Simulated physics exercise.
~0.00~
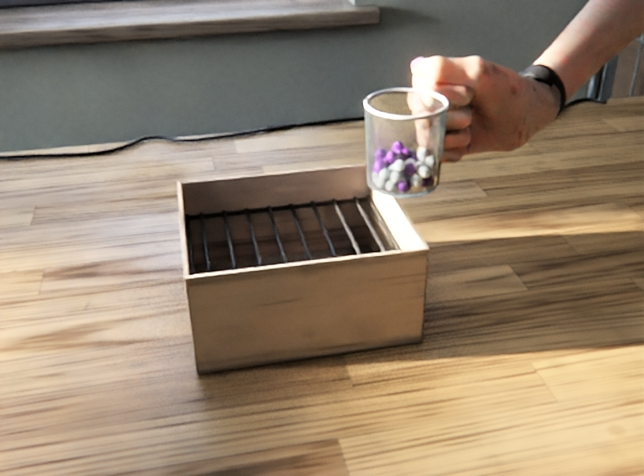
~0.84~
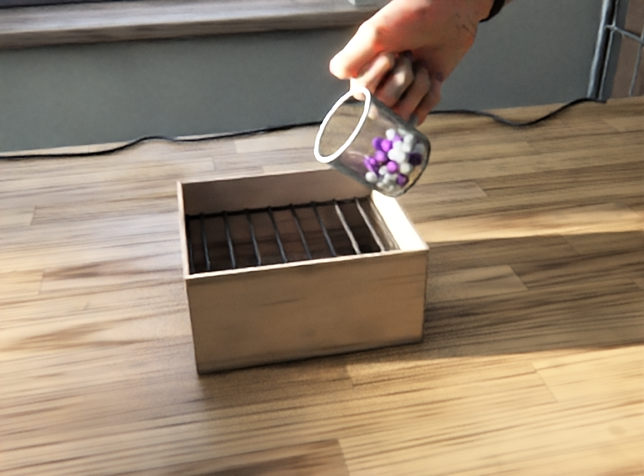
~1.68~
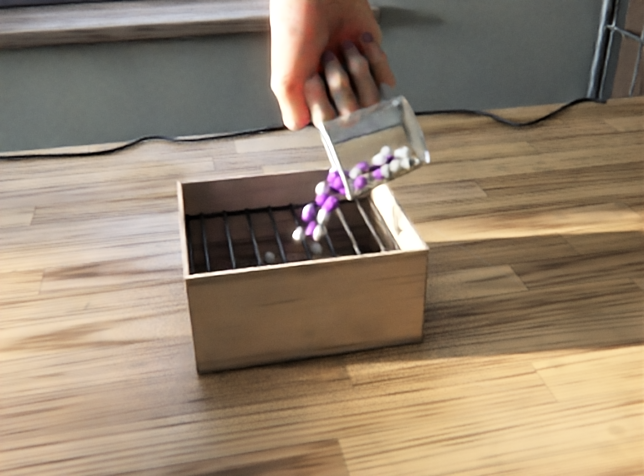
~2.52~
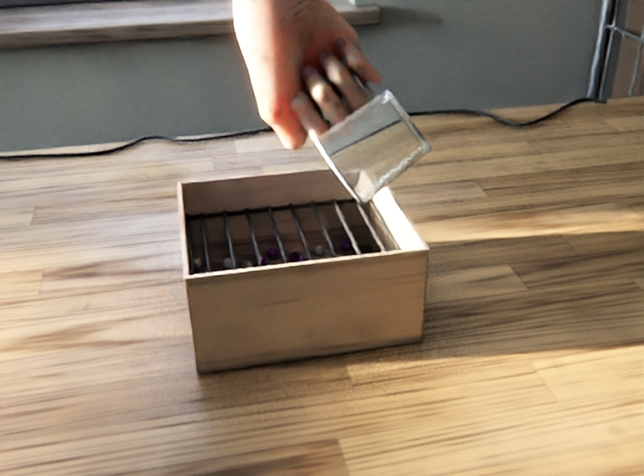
Purple and white beads in a clear cup were carried left by a hand over a wooden box with a wire rack inside, then tipped out, and they all dropped between the wires to the bottom, leaving the cup empty.
